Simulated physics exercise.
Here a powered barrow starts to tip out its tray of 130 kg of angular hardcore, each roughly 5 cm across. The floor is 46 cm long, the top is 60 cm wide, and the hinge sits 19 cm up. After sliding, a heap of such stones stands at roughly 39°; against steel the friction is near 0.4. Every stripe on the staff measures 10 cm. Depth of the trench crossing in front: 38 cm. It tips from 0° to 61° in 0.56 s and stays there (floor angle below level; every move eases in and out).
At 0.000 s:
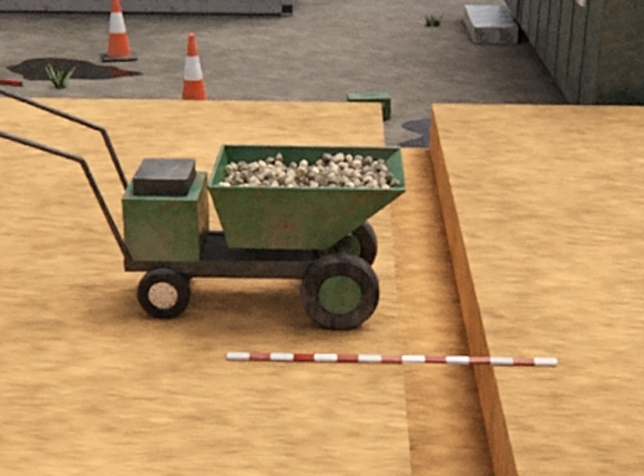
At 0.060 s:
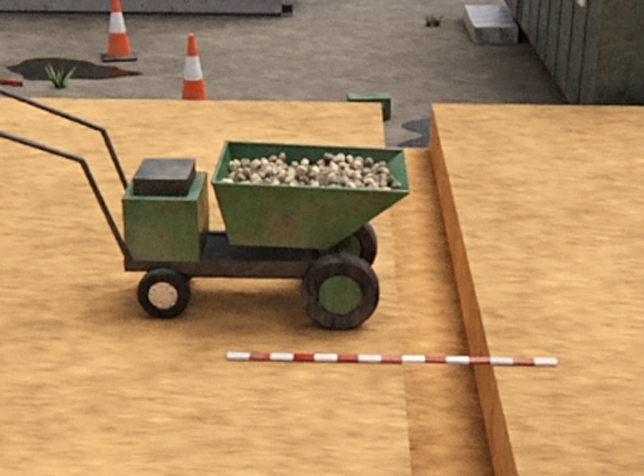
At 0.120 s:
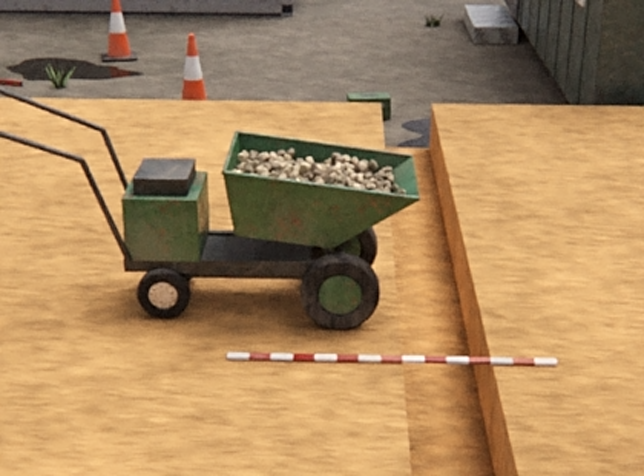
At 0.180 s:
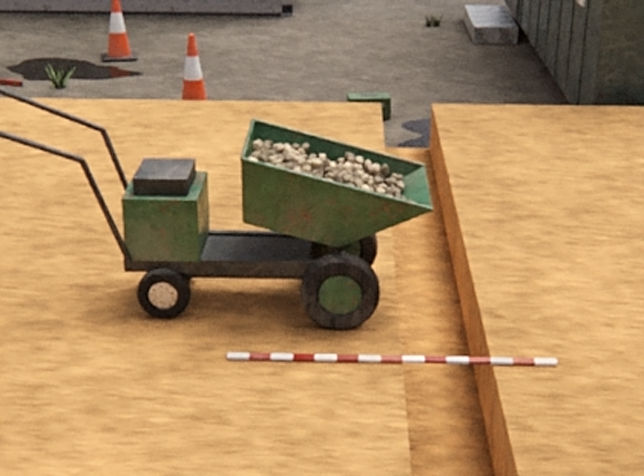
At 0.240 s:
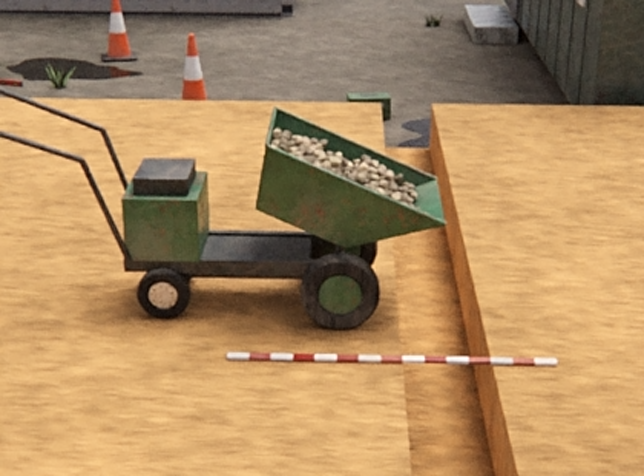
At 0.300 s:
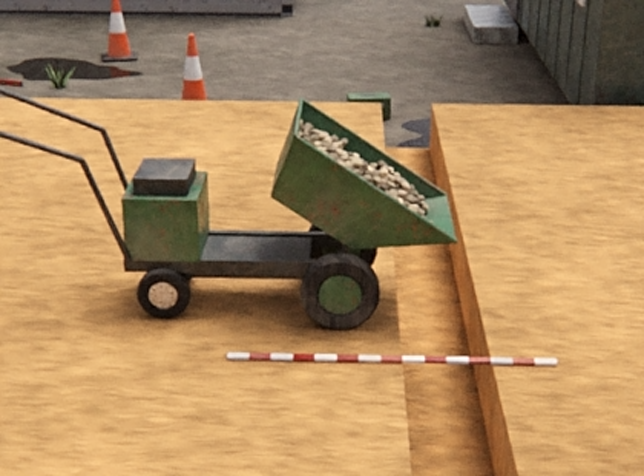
A green powered barrow with black handles and a tray of pale, angular stones stands side-on at left centre, seen from slightly above by a still camera on a yard of sandy-coloured ground. A trench crosses to its right, a red-and-white striped staff lies in front, and two orange-and-white cones stand behind on grey ground. The tray tilts steadily to the right, its back rising and its lip lowering, while the wheels stay put.
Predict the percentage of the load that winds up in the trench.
My prediction is about 35 per cent.
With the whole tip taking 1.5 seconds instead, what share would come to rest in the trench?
Probably about 50 in a hundred.
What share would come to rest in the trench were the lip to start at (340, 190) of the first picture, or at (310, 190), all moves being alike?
85 and 80 %.
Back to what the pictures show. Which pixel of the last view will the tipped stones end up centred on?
About (502, 302).
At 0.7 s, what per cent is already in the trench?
At that moment: Approx. 5 %.
After 0.4 s the floor is at 51°; 100 % in the tray; the foremost stones are at (446, 245).
After 0.7 s the floor is at 61°; 91 % in the tray, 3 % in the trench, 6 % past the trench; the foremost stones are at (509, 294).
After 1.0 s the floor is at 61°; 40 % in the tray, 6 % in the trench, 53 % past the trench; the foremost stones are at (613, 300).
After 3.0 s the floor is at 61°; 11 % in the tray, 35 % in the trench, 55 % past the trench; the foremost stones are past the picture's edge.
